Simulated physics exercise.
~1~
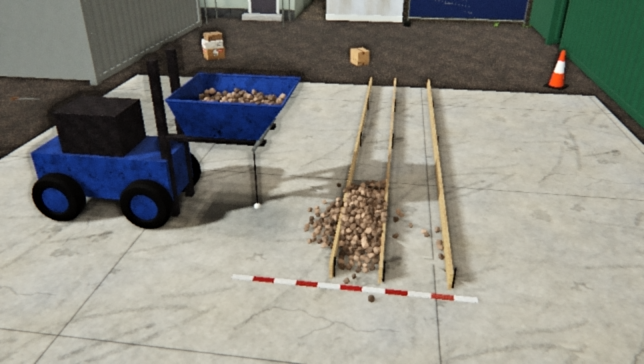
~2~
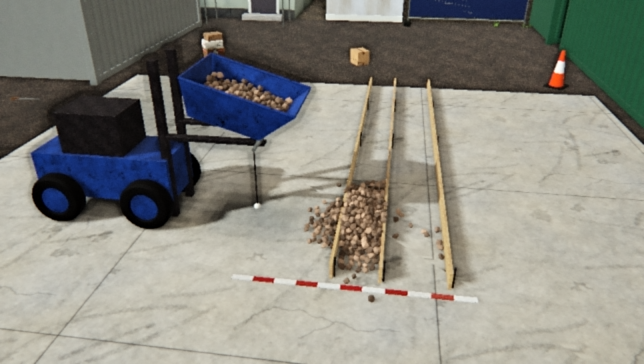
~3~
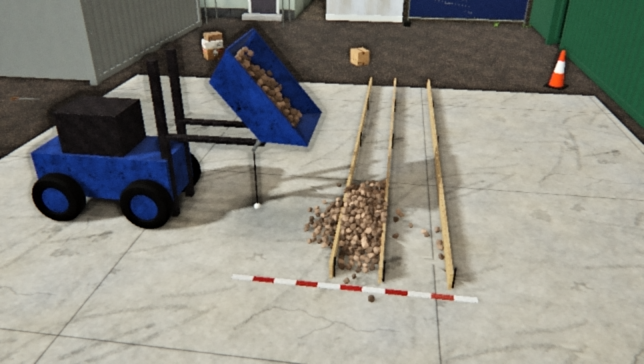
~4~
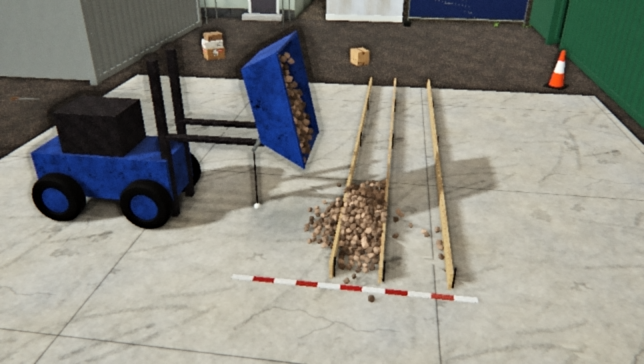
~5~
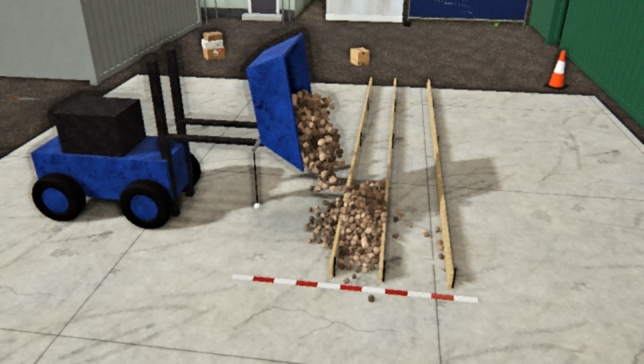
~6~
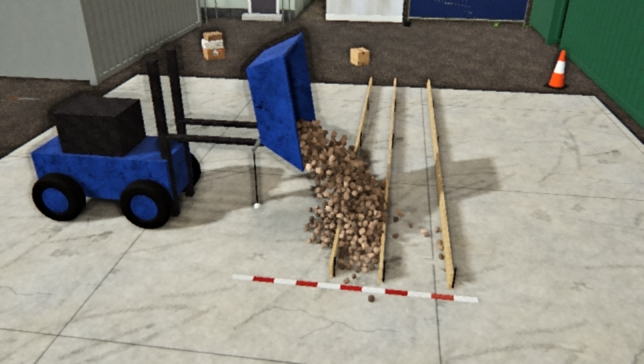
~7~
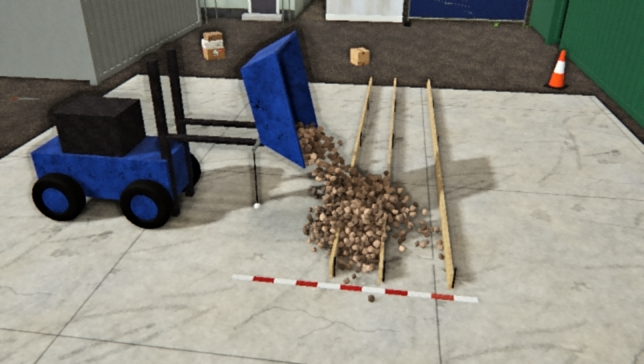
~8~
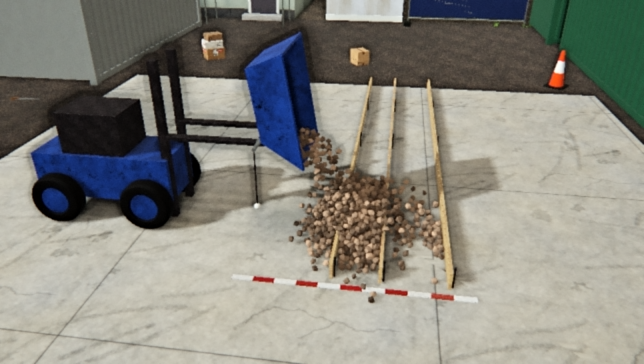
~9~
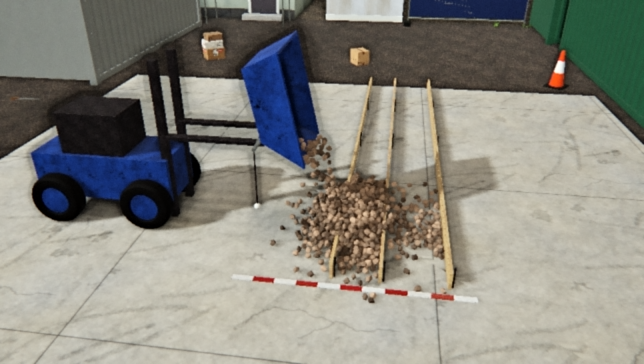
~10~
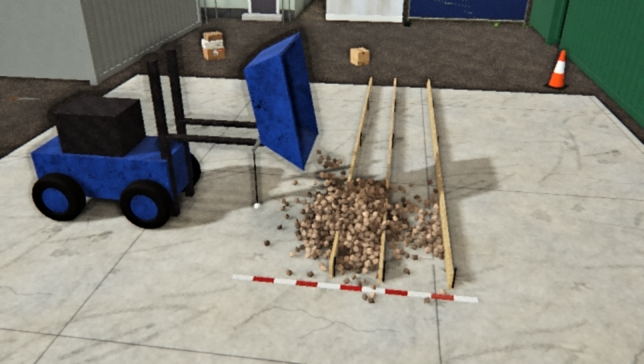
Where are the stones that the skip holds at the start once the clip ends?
They have left the raised skip and lie on the concrete to its right, mixed into the heap around the wooden boards. The heap is now wider and spreads into the right bay.
